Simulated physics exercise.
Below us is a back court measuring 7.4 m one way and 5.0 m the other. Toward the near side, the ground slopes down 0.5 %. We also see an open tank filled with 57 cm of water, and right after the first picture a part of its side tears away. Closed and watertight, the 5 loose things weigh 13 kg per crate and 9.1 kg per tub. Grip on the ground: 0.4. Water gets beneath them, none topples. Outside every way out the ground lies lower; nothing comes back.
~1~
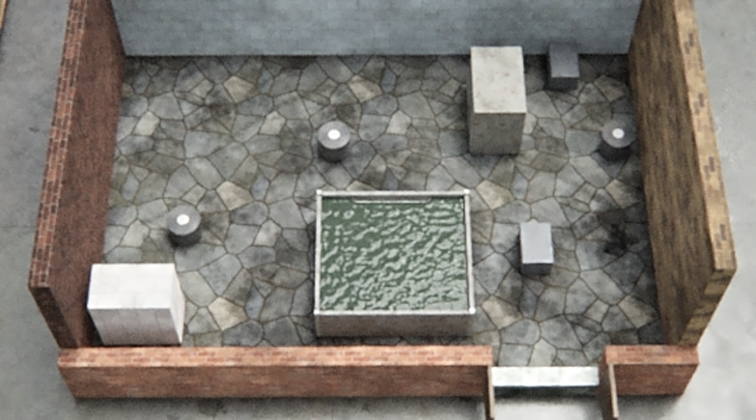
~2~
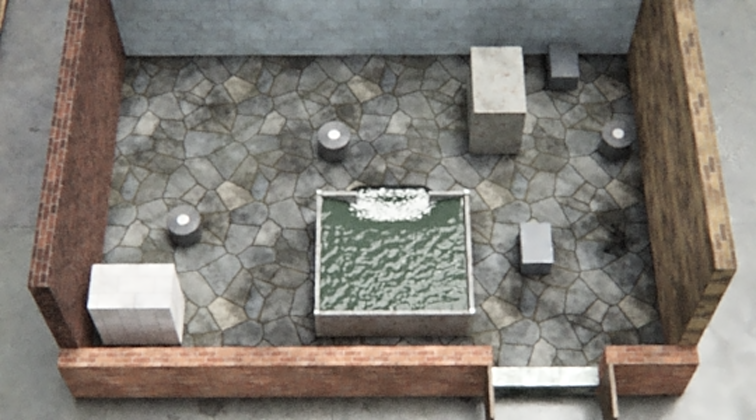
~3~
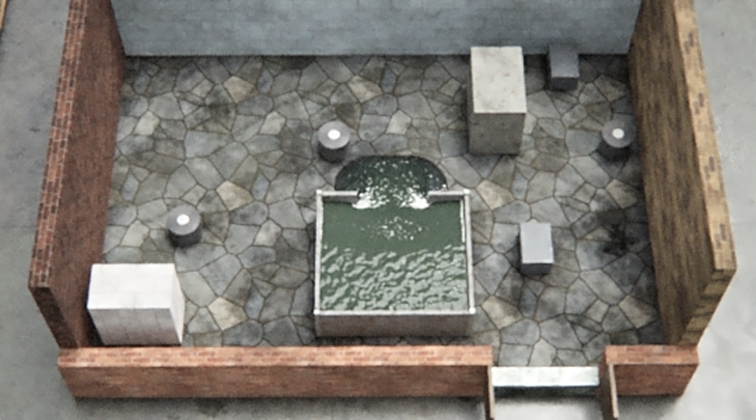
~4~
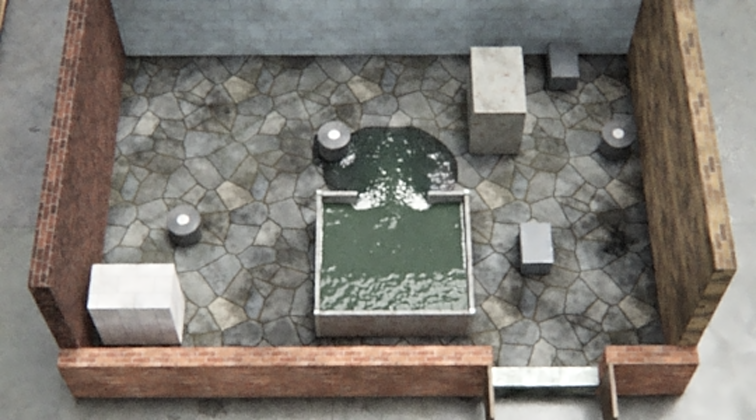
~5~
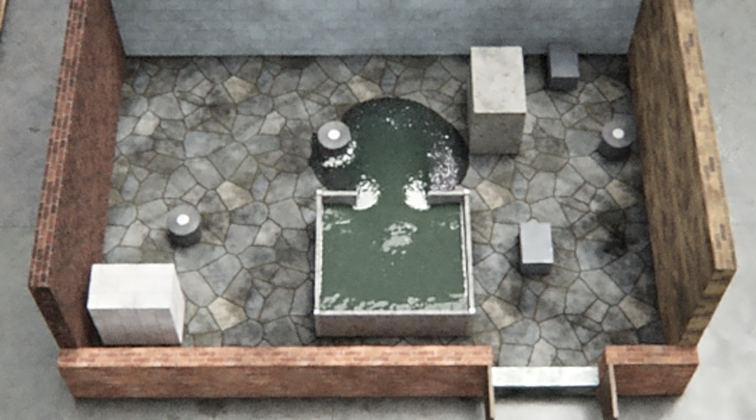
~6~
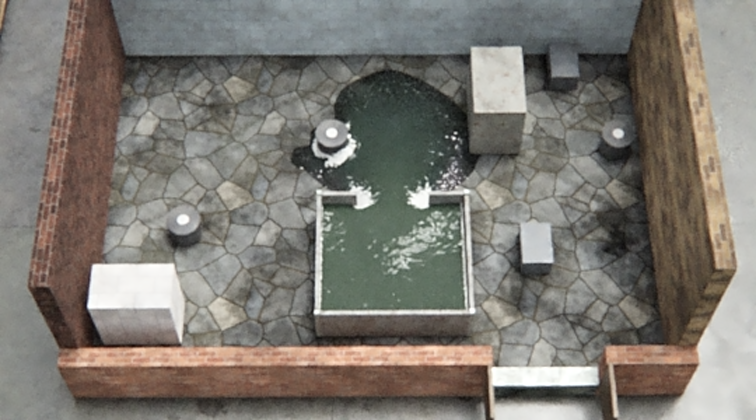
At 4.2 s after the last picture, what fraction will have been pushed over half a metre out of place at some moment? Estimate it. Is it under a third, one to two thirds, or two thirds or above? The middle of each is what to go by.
It is one to two thirds.
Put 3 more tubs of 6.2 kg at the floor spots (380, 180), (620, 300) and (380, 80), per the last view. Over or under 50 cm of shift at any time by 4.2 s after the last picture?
Note, in sequence: Over threshold; under threshold; over threshold.
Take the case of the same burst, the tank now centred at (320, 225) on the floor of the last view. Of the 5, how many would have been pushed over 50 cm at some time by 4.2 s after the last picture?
The count would be 3.
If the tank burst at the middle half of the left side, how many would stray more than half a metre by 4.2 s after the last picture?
The answer then is 1.
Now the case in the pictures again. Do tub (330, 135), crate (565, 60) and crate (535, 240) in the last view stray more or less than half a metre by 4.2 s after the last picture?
In order: Farther, farther and not as far.
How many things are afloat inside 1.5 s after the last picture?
At that time, 0.
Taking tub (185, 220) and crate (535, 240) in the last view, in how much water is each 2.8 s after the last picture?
Around 0 cm and 0 cm.
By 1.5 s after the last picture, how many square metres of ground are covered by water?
Around 16 m2 of it.
Then, 0.4 s after the last picture 0 of 5 are over 50 cm from their spots; 0 afloat.
Then, 1.5 s after the last picture 1 of 5 are over 50 cm from their spots; 0 afloat.
Then, 2.8 s after the last picture 2 of 5 are over 50 cm from their spots; 2 afloat.
Then, 4.2 s after the last picture 3 of 5 are over 50 cm from their spots, and 3 have been at some point; 0 afloat.
